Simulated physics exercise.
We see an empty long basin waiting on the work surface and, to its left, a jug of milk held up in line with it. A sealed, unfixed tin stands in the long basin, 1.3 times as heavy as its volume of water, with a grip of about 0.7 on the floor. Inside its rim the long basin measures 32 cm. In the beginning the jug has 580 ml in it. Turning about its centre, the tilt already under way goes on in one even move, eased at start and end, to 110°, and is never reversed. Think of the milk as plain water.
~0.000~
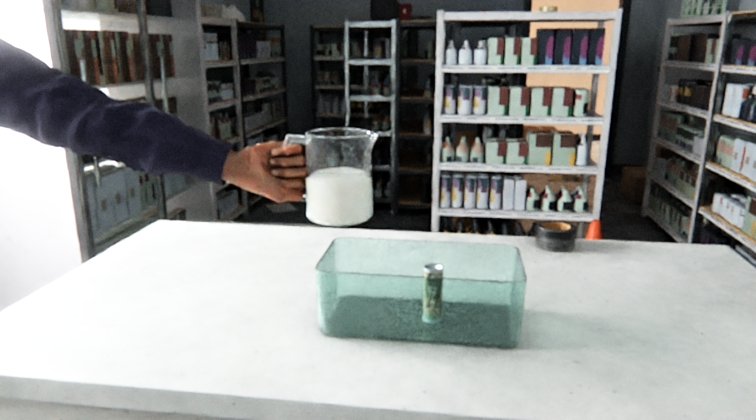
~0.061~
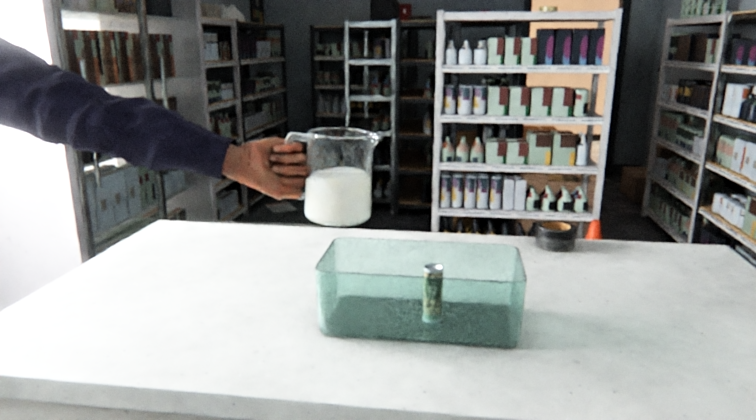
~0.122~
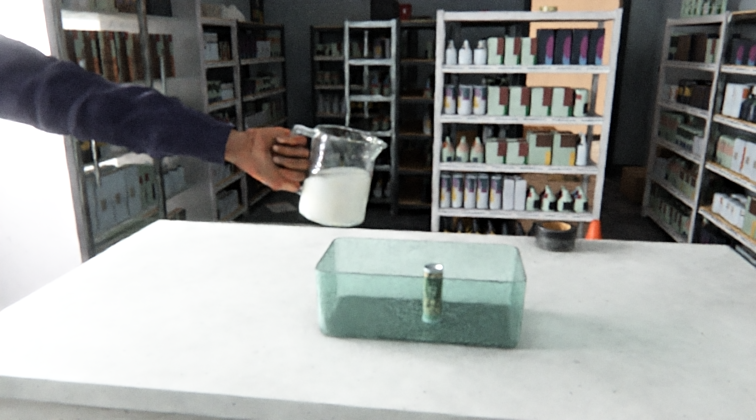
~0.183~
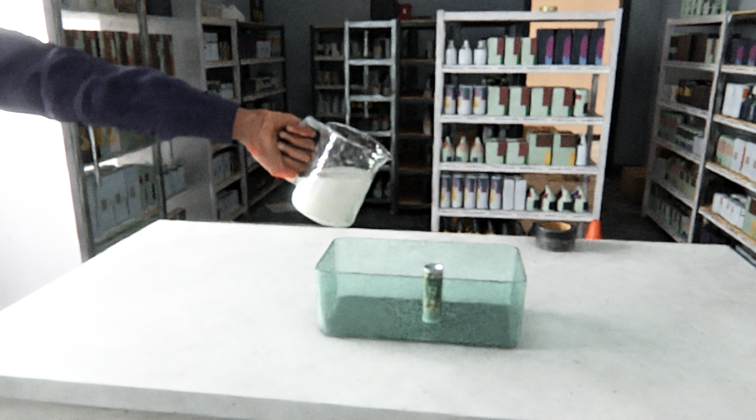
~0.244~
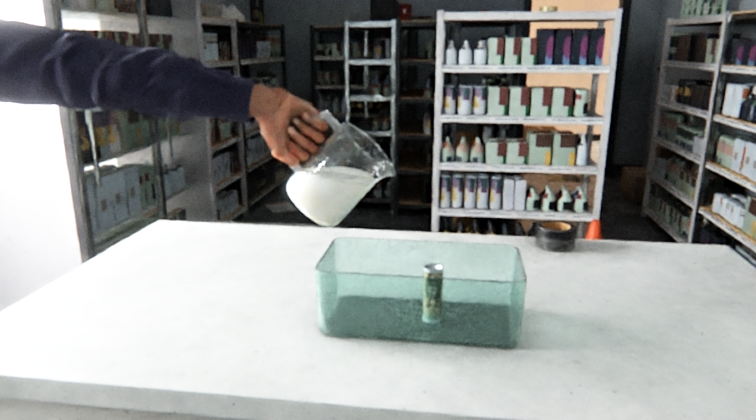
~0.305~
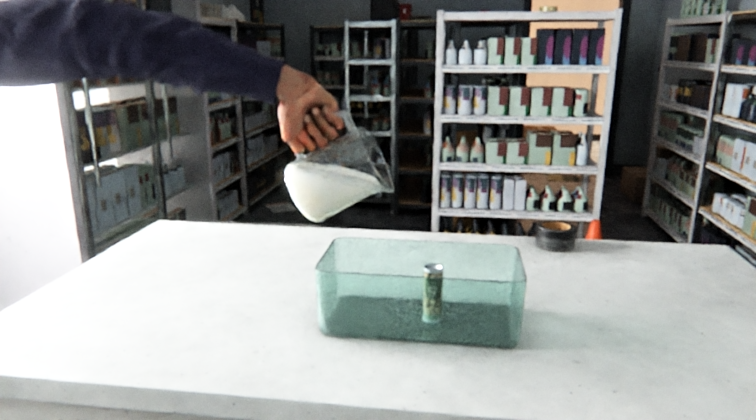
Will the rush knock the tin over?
It will go down.
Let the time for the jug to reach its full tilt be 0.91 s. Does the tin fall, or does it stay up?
After the tilt, the tin has tipped over.
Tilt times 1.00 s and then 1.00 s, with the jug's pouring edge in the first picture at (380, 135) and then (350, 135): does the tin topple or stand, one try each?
First it tips over; then it stays on its base.
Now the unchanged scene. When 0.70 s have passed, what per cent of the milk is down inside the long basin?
Some 68 percent of the total.
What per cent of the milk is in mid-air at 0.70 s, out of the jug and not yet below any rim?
Close to 14 in every hundred parts.
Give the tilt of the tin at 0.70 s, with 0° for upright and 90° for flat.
The tilt comes to near 0°.
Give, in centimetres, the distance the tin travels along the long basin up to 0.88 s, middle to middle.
The tin is about 6 cm from where it started.
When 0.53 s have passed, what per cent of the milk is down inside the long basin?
At that time the basin holds about 14 per cent of the liquid.
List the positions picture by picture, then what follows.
It leans 0°; its right rim is at (379, 135); the milk meets the walls at (310, 172) and (370, 174); the long basin's rim runs from (325, 254) to (522, 264); the tin's top is at (433, 270), in the first frame.
It leans 3°; its right rim is at (381, 137); the milk meets the walls at (310, 173) and (370, 173), in the second frame.
It leans 12°; its right rim is at (387, 145); the milk meets the walls at (308, 175) and (370, 173), in the third frame.
It leans 26°; its right rim is at (393, 157); the milk meets the walls at (304, 176) and (372, 174), in the fourth frame.
It leans 43°; its right rim is at (396, 174); the milk meets the walls at (293, 175) and (375, 178), in the fifth frame.
It leans 61°; its right rim is at (394, 192); the milk meets the walls at (290, 164) and (382, 183), in the sixth frame.
After 0.53 s the tilt is 109° and 61 per cent is still to pour; the tin stands where it began.
After 0.70 s the tilt is 110° and 18 per cent is still to pour; the tin stands 3 cm from where it began.
After 0.88 s the tilt is 110° and 4 per cent is still to pour; the tin leans 22°.
After 1.07 s the tilt is 110° and 0 per cent is still to pour; the tin lies on its side.
In the end the tin lies on its side.
